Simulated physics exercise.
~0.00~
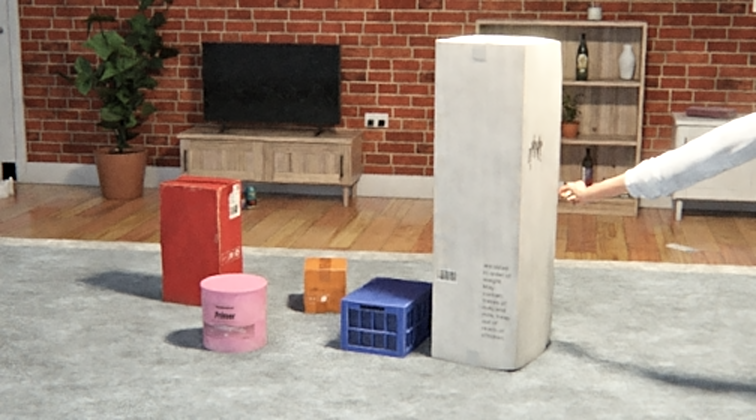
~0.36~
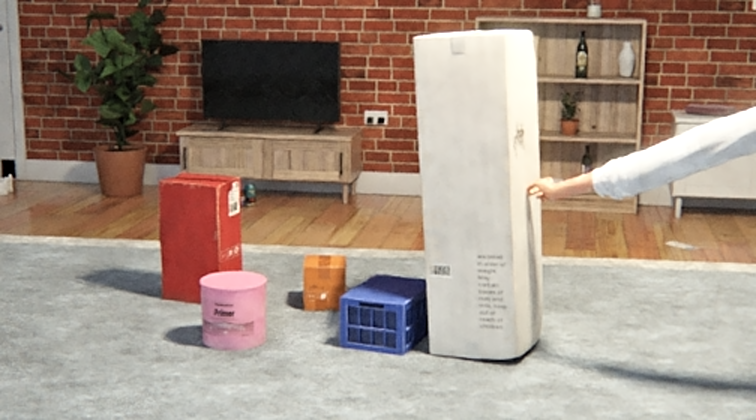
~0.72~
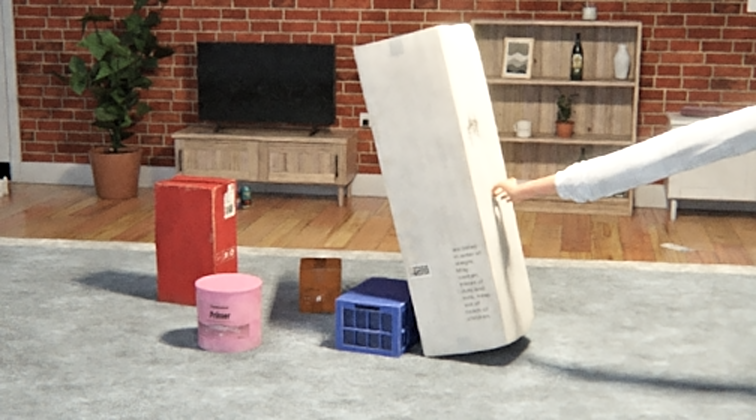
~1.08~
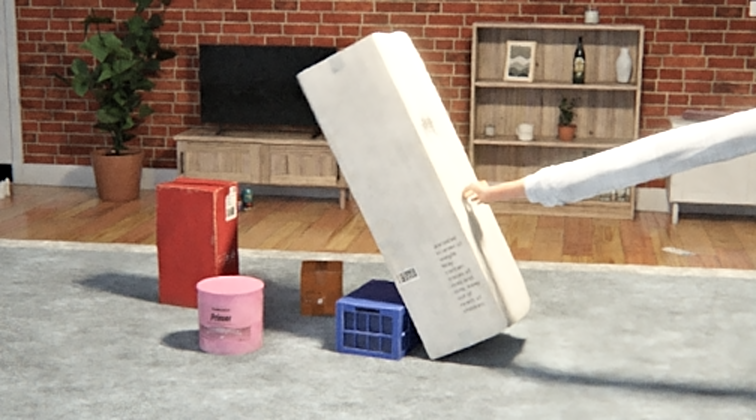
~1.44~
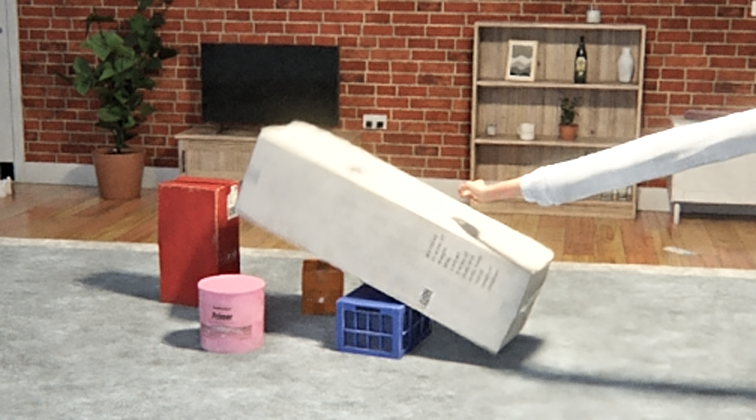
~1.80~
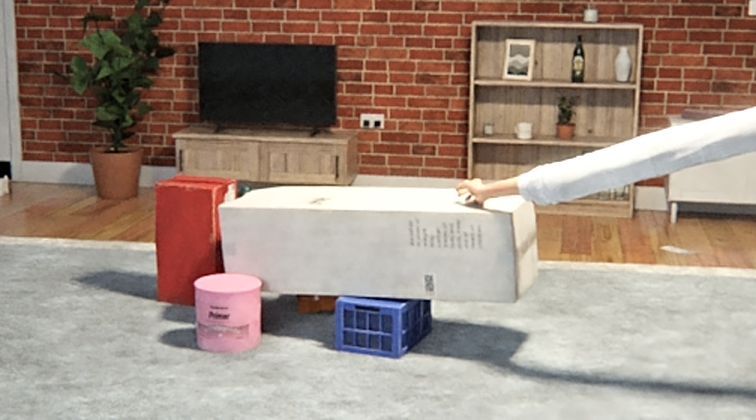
In a room with a brick wall and a television, a hand reaches in from the right and pushes a tall white box leftward until it tips over, ending on its side above a blue crate and orange box, beside a red box and pink pail.
